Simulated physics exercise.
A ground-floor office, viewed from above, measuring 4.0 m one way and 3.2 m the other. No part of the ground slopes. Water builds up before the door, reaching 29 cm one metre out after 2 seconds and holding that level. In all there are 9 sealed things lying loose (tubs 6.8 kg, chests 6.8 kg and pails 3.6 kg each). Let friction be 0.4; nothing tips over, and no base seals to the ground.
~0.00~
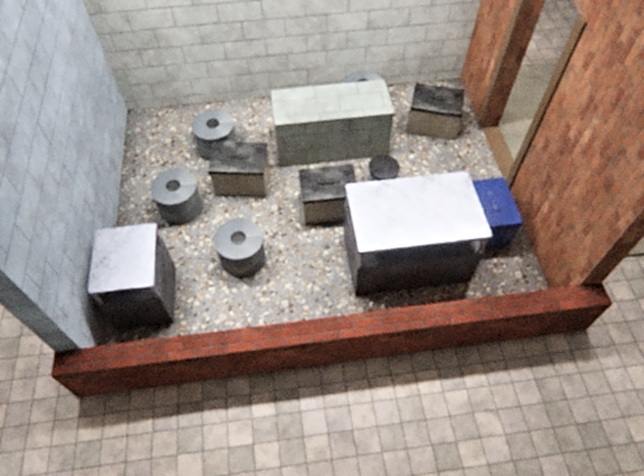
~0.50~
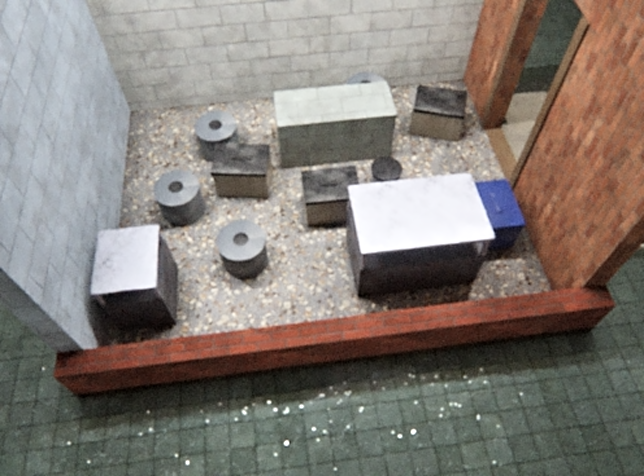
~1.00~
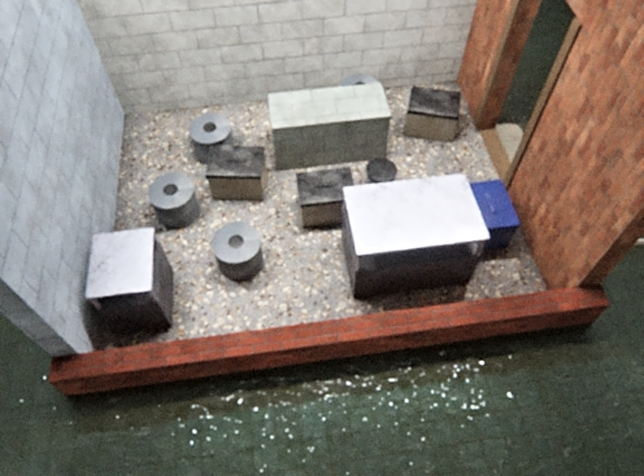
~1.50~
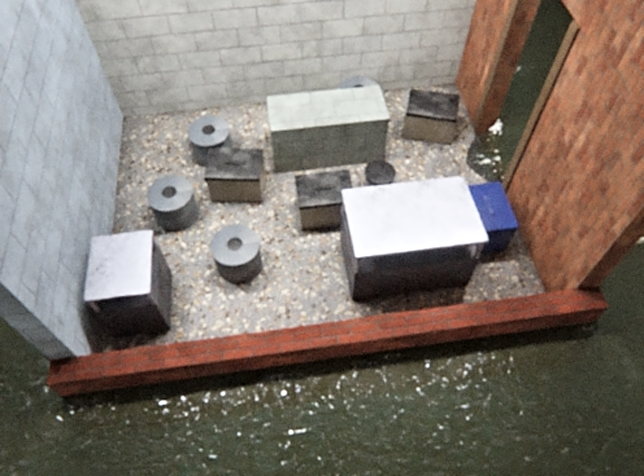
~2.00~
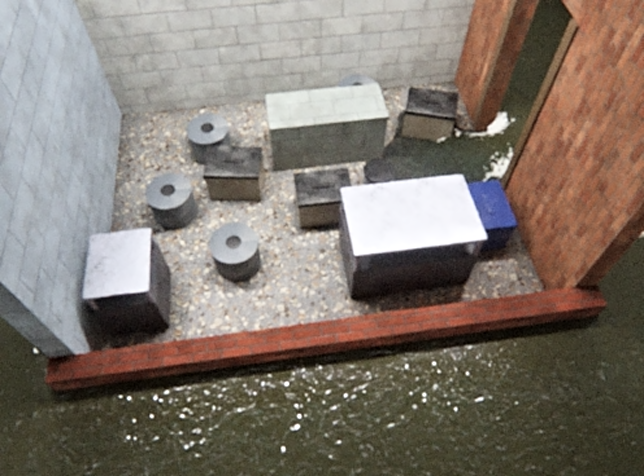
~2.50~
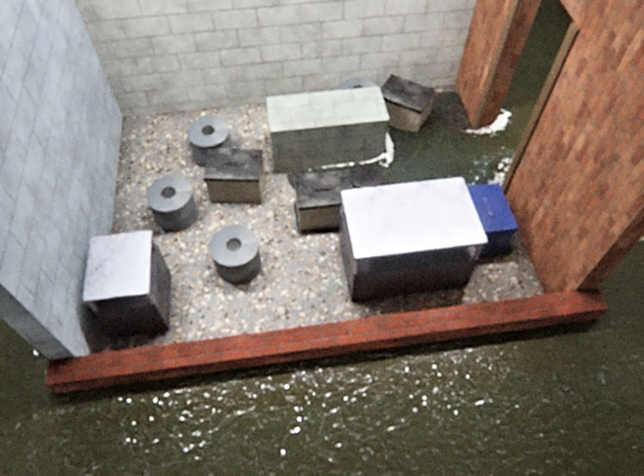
We see boxes and round containers on a pebbled floor inside a walled room as dark water covers the tiles outside, then enters through the right-hand opening and spreads inward, shifting a small dark-topped box near the back.
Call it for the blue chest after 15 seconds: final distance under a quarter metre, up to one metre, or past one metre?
Past one metre.
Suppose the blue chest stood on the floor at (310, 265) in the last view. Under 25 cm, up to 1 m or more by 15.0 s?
Here it goes just a bit.
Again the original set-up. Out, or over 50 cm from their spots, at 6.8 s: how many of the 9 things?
By then the count is 6.
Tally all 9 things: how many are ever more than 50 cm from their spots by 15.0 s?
By my count, 9.
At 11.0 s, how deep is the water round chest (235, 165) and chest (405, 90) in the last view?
Around 13 cm and 13 cm.
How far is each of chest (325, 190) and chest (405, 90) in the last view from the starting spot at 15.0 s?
The first is 120 cm from its start, the second 0 cm.
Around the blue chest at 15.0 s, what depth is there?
Near 20 cm deep.
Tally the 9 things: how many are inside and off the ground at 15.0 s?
Of them, 9.
After 3.5 s the blue chest is near (503, 233), 0.3 m from its start, aground; 3 afloat.
After 6.8 s the blue chest is near (515, 249), 0.5 m from its start, aground; 8 afloat.
After 11.0 s the blue chest is near (470, 174), 0.4 m from its start, afloat; 9 afloat.
After 15.0 s the blue chest is near (233, 187), 2.4 m from its start, afloat; 9 afloat.
